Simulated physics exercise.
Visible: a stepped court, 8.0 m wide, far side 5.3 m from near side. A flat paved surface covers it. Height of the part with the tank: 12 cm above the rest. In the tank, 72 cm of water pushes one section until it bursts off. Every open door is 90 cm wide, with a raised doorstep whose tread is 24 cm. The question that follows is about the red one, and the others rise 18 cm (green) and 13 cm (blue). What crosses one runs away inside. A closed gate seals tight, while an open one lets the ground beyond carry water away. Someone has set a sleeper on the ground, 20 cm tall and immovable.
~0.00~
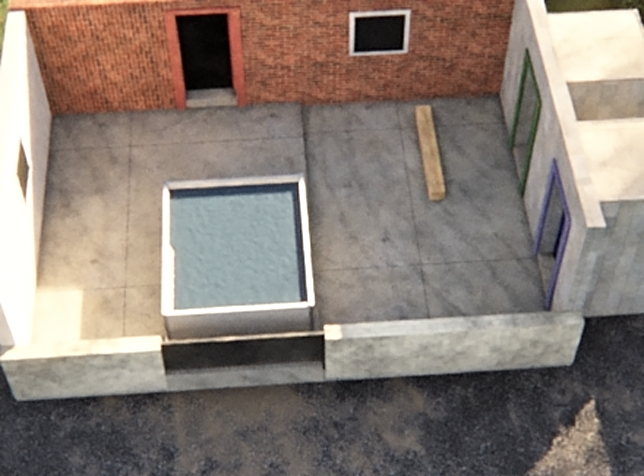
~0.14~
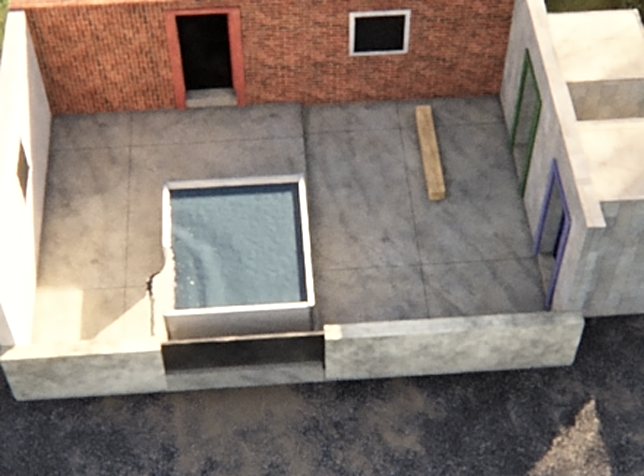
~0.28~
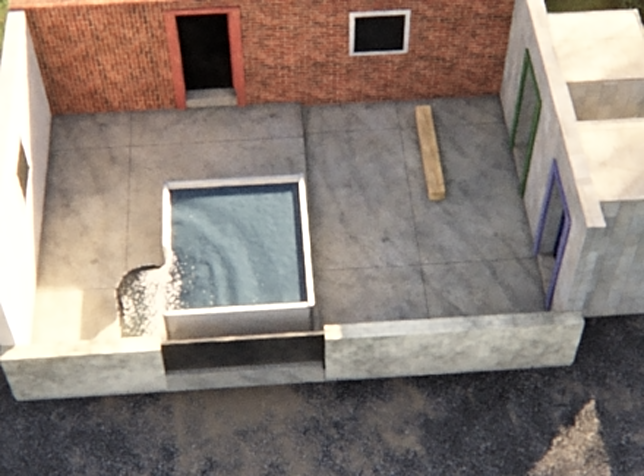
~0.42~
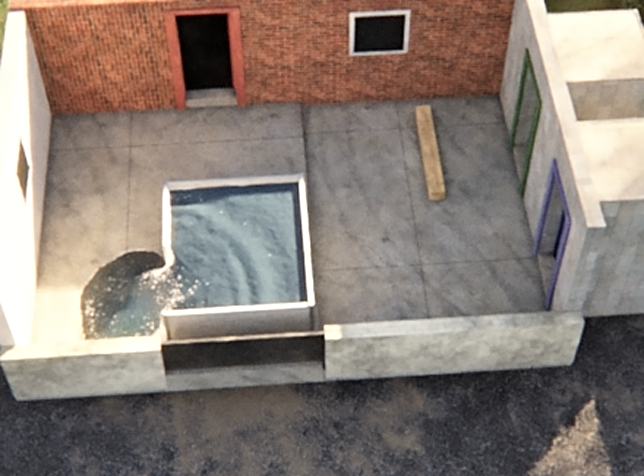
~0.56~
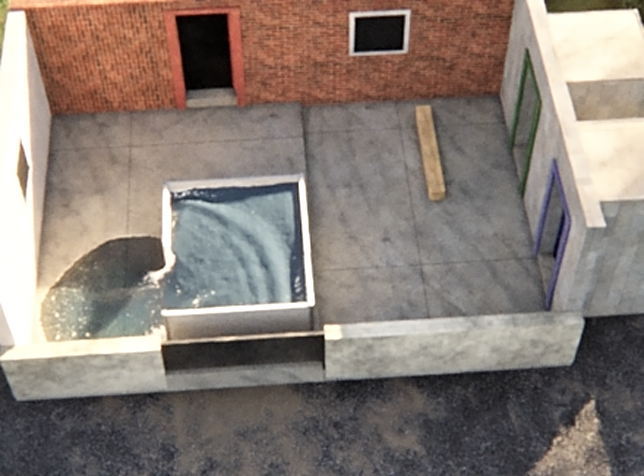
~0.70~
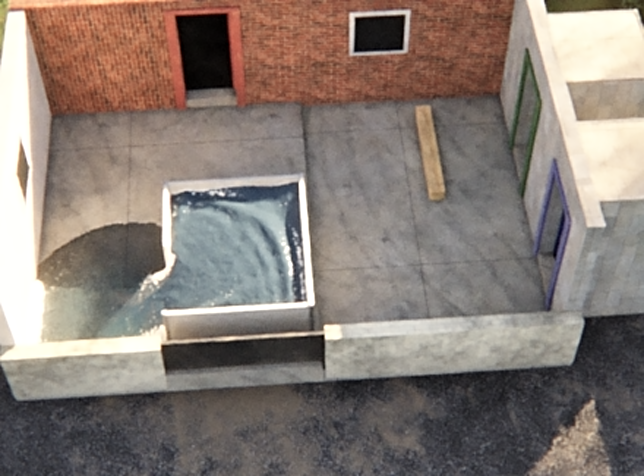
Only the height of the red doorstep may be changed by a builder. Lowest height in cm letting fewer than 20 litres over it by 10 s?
About 12 centimetres.
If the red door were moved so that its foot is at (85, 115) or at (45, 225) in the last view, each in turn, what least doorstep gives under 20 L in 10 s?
Minimums: Roughly 29 cm and 14.0 cm.
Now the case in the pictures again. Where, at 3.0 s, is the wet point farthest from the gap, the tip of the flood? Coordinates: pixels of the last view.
Pixel: About (52, 118).
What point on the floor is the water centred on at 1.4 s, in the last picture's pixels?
I'd put it close to (191, 287).
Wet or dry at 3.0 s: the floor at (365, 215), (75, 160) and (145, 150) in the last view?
Well, in sequence they're bone-dry, soaked and soaked.
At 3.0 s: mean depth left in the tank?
About 34 centimetres.
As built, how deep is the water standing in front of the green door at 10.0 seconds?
A ruler would read roughly 4.0 cm.
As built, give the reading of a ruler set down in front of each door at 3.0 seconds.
In cm: Red 0, green 0, blue 0.
After 1.4 s water covers 15 % of the floor, deepest (63 cm) near (29, 370); it has not reached the red door.
After 3.0 s water covers 35 % of the floor, deepest (38 cm) near (52, 118); it has not reached the red door.
After 10.0 s water covers 95 % of the floor, deepest (17 cm) near (423, 350); 10 cm at the red door, 0 litres in over its 19 cm doorstep.
At the red door as built, the water arrived by 3.2 s and peaked near 17 cm at 3.6 s.
Run again over the same 10 s with other heights there, 34 litres in over 10.5 cm, 8 litres over 14 cm. The limit of 20 litres is kept from about 12 cm up.
